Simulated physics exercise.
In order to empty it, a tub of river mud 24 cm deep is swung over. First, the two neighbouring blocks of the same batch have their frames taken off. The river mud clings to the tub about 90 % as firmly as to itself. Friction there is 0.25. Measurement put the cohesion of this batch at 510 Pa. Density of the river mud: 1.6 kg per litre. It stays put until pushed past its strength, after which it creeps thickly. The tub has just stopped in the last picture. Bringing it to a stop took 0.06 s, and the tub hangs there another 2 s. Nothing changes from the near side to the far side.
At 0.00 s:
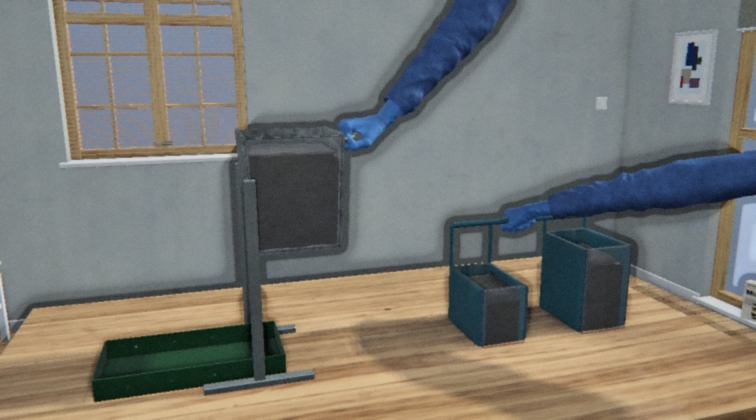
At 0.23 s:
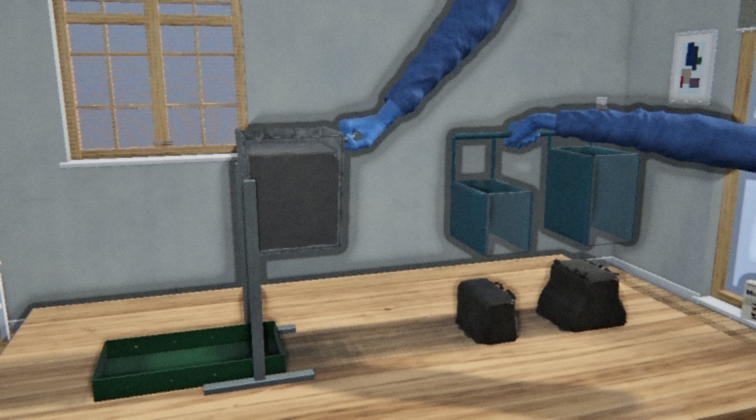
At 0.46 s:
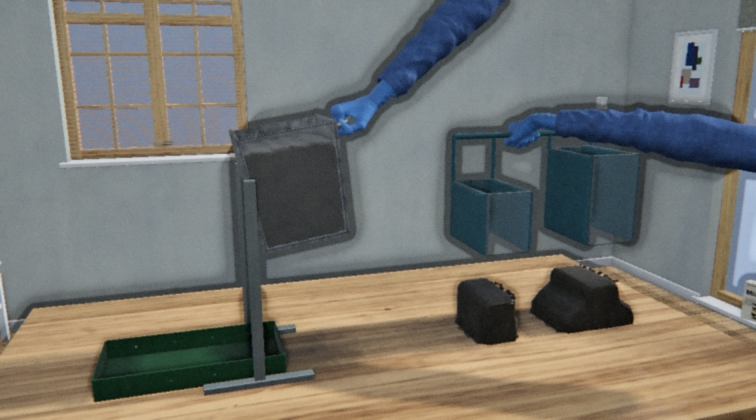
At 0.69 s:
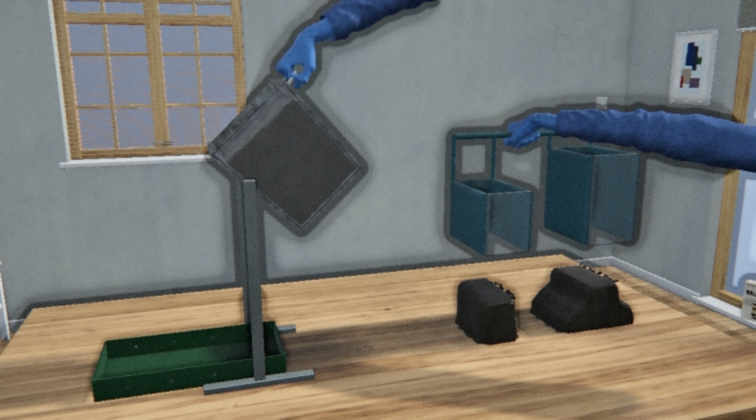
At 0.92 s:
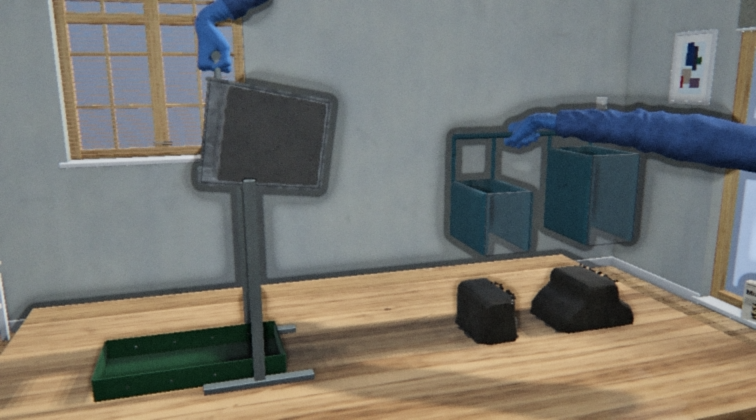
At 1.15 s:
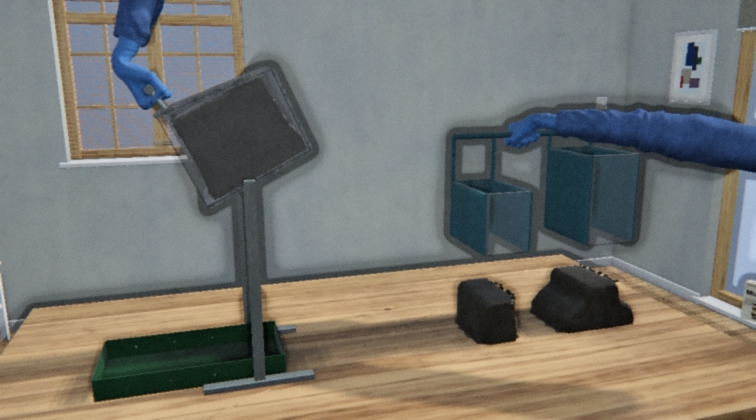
In a room with a wooden floor, gloved hands lift teal casings off two dark mud blocks, then swing a mud-filled tub over leftward.
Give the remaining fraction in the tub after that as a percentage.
Close to 0 per cent.
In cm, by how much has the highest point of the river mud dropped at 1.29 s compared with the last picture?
Roughly 7 cm.
After 1.29 s, the tub is at 114 degrees and holds 74 %.
After 1.46 s, the tub is at 114 degrees and holds 30 %.
After 1.63 s, the tub is at 114 degrees and holds 15 %.
After 1.80 s, the tub is at 114 degrees and holds 0 %.
After 3.15 s, at the end, the tub is at 114 degrees and holds 0 %.
